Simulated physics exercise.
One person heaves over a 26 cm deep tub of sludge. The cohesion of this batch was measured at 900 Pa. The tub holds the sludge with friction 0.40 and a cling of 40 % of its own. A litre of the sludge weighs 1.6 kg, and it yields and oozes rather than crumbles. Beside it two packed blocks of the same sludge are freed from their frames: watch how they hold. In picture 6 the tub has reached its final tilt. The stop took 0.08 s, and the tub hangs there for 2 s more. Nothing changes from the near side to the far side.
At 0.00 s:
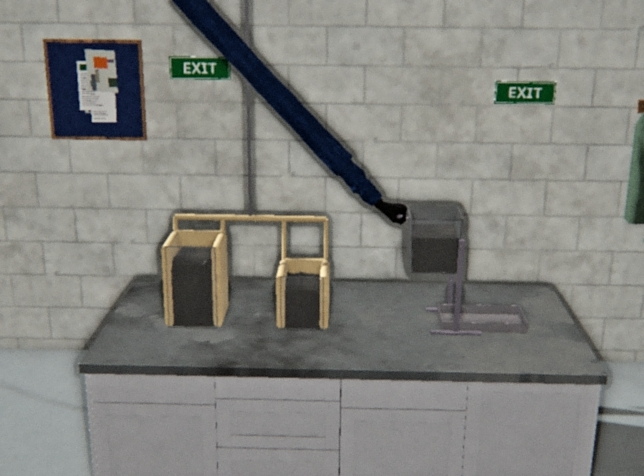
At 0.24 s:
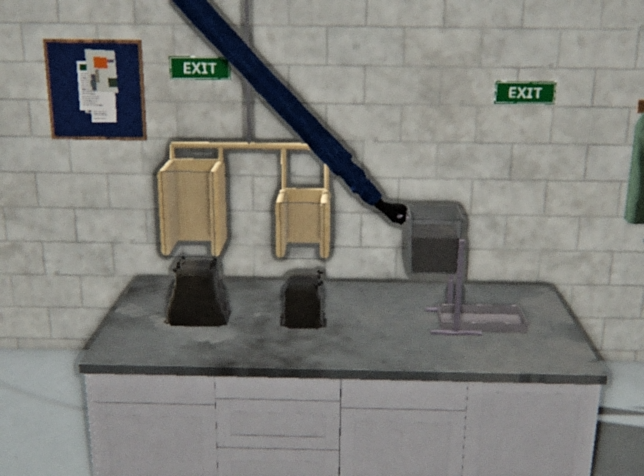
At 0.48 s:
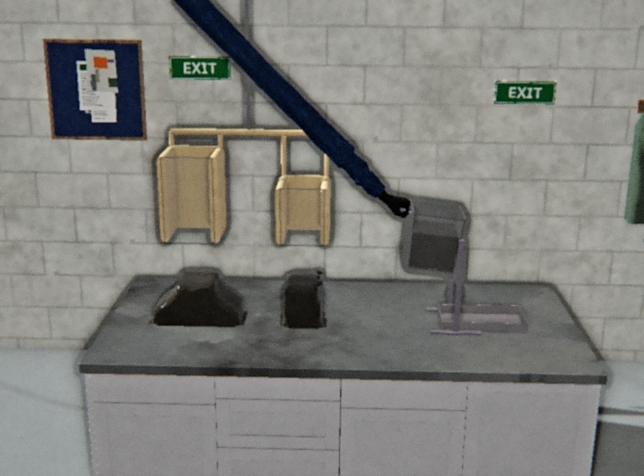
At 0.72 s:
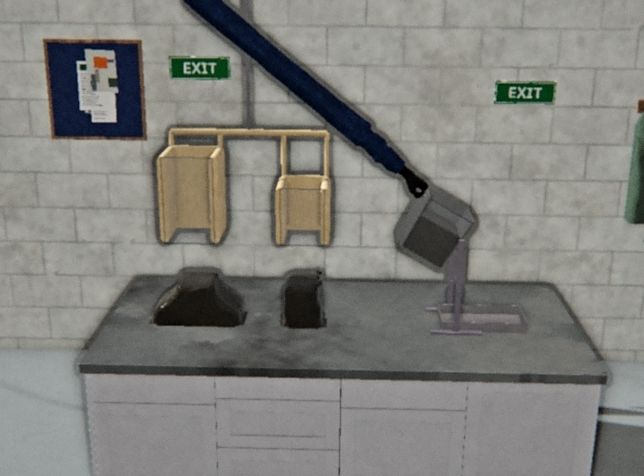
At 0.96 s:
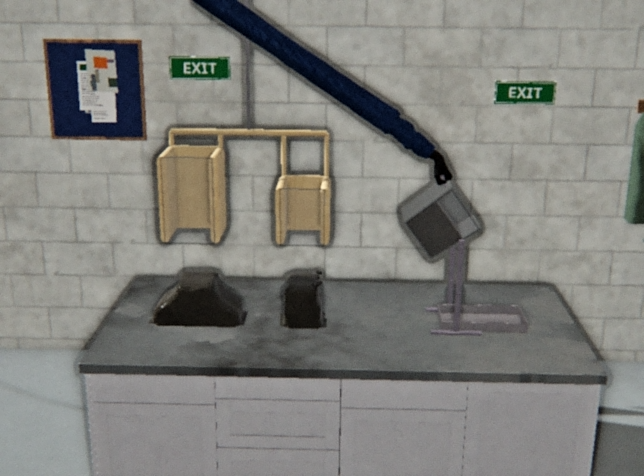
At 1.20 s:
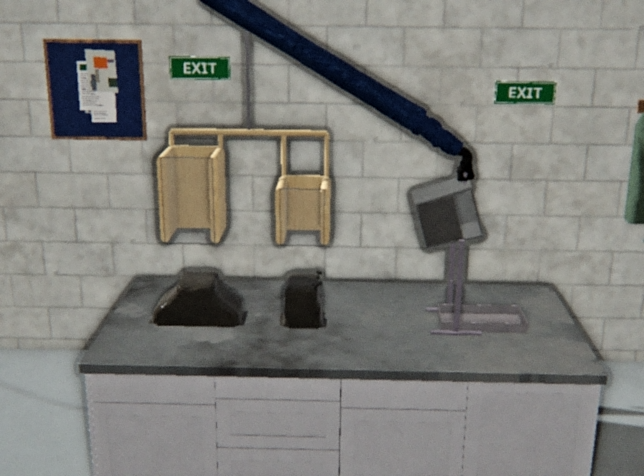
Blue arm holding a grey tub as wooden moulds rise off two dark blocks, the left slumping, then tilting the tub.
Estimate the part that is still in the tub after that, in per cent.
Close to 100 per cent.
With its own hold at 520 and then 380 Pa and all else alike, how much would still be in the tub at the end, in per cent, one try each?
In turn about 100 %, 100 %.
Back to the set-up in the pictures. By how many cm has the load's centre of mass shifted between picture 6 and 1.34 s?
About 0 cm.
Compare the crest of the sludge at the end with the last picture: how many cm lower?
Some 0 cm.
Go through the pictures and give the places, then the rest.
In the first frame, handle-side rim at (412, 218), tilt 0 degrees; top of the sludge at (454, 238); blocks stand 34 cm, 22 cm (left to right).
In the second frame, handle-side rim at (412, 218), tilt 0 degrees; top of the sludge at (454, 238); blocks stand 28 cm, 21 cm (left to right).
In the third frame, handle-side rim at (415, 213), tilt 7 degrees; top of the sludge at (417, 233); blocks stand 21 cm, 21 cm (left to right).
In the fourth frame, handle-side rim at (431, 198), tilt 30 degrees; top of the sludge at (423, 217); blocks stand 21 cm, 21 cm (left to right).
In the fifth frame, handle-side rim at (453, 189), tilt 54 degrees; top of the sludge at (435, 203); blocks stand 21 cm, 21 cm (left to right).
In the sixth frame, handle-side rim at (472, 189), tilt 74 degrees; top of the sludge at (451, 197); blocks stand 21 cm, 21 cm (left to right).
After 1.34 s, the tub is at 74 degrees and holds 100 %.
After 1.51 s, the tub is at 74 degrees and holds 100 %.
After 1.68 s, the tub is at 74 degrees and holds 100 %.
After 1.85 s, the tub is at 74 degrees and holds 100 %.
After 3.20 s, at the end, the tub is at 74 degrees and holds 100 %.
